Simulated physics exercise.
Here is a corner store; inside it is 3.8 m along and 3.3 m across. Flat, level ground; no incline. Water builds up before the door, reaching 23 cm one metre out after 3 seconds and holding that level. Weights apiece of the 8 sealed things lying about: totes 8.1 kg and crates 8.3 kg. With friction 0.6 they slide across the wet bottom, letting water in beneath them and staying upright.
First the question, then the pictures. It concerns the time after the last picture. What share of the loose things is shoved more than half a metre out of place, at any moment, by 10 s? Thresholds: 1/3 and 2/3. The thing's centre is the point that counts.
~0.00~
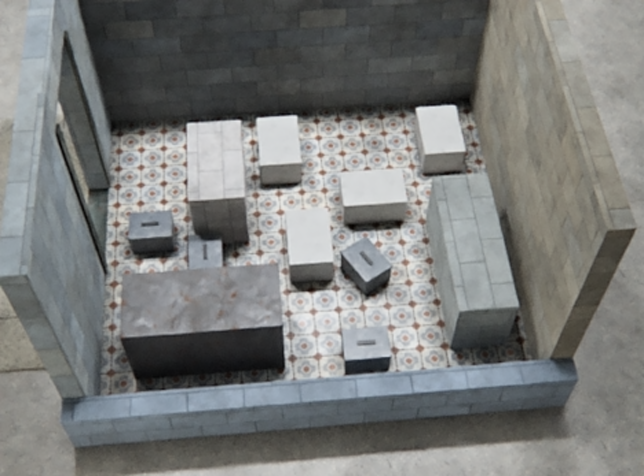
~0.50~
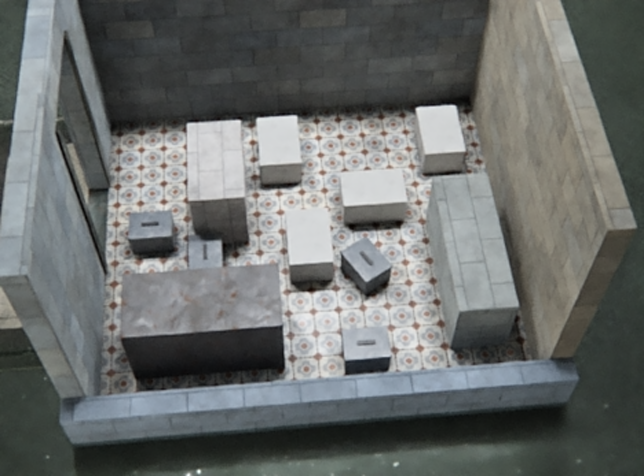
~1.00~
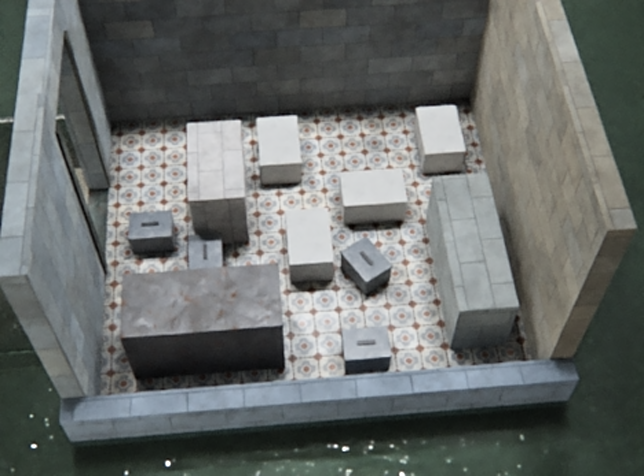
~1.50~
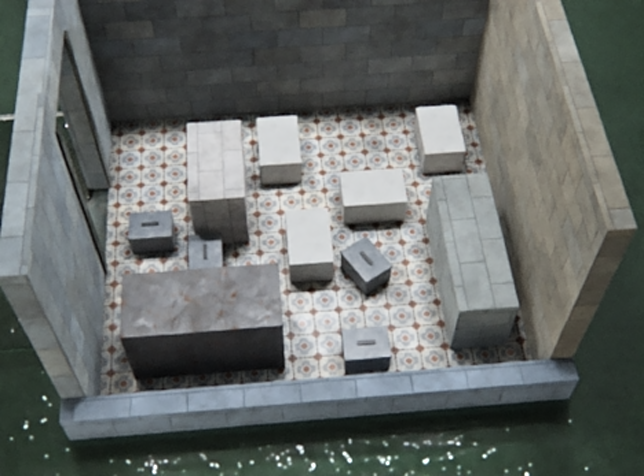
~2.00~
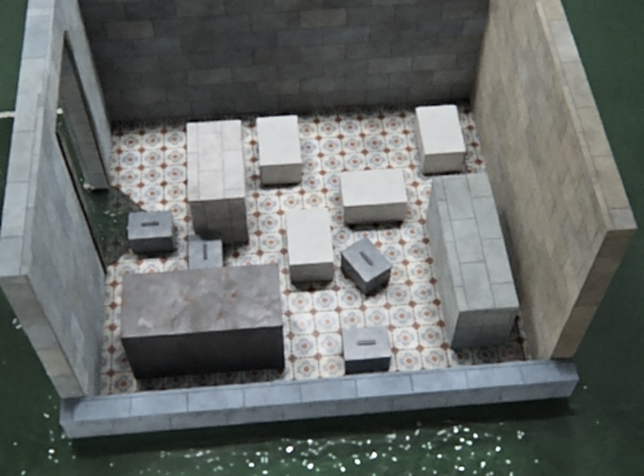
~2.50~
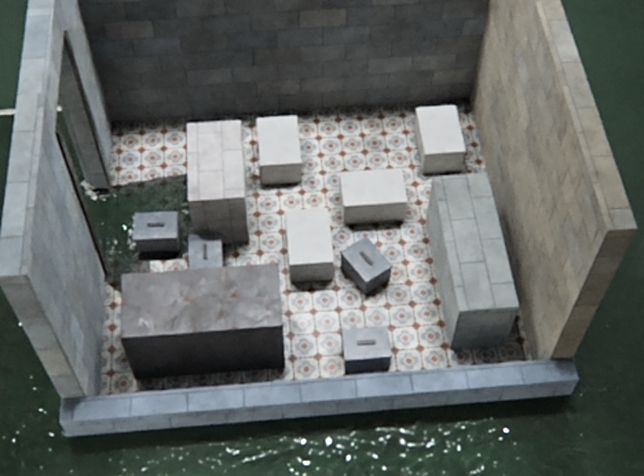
It will be a large share, two thirds or greater.
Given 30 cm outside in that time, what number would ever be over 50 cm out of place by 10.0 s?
Count: 7.
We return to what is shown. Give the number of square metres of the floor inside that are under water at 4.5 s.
Wet: Near 4.5 m2.
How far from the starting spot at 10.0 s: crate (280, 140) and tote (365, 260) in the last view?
120 cm and 120 cm respectively.
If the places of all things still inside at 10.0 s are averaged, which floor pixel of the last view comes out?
Centred roughly on (366, 195).
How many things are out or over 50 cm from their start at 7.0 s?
By that time the total stands at 3.
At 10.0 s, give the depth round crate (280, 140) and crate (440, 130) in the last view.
About 14 and 13 cm.
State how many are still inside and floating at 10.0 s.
By my count, 8.
After 3.5 s 0 of 8 are over 50 cm from their spots; 1 afloat.
After 4.5 s 2 of 8 are over 50 cm from their spots; 1 afloat.
After 7.0 s 3 of 8 are over 50 cm from their spots; 6 afloat.
After 10.0 s 7 of 8 are over 50 cm from their spots, and 7 have been at some point; 8 afloat.
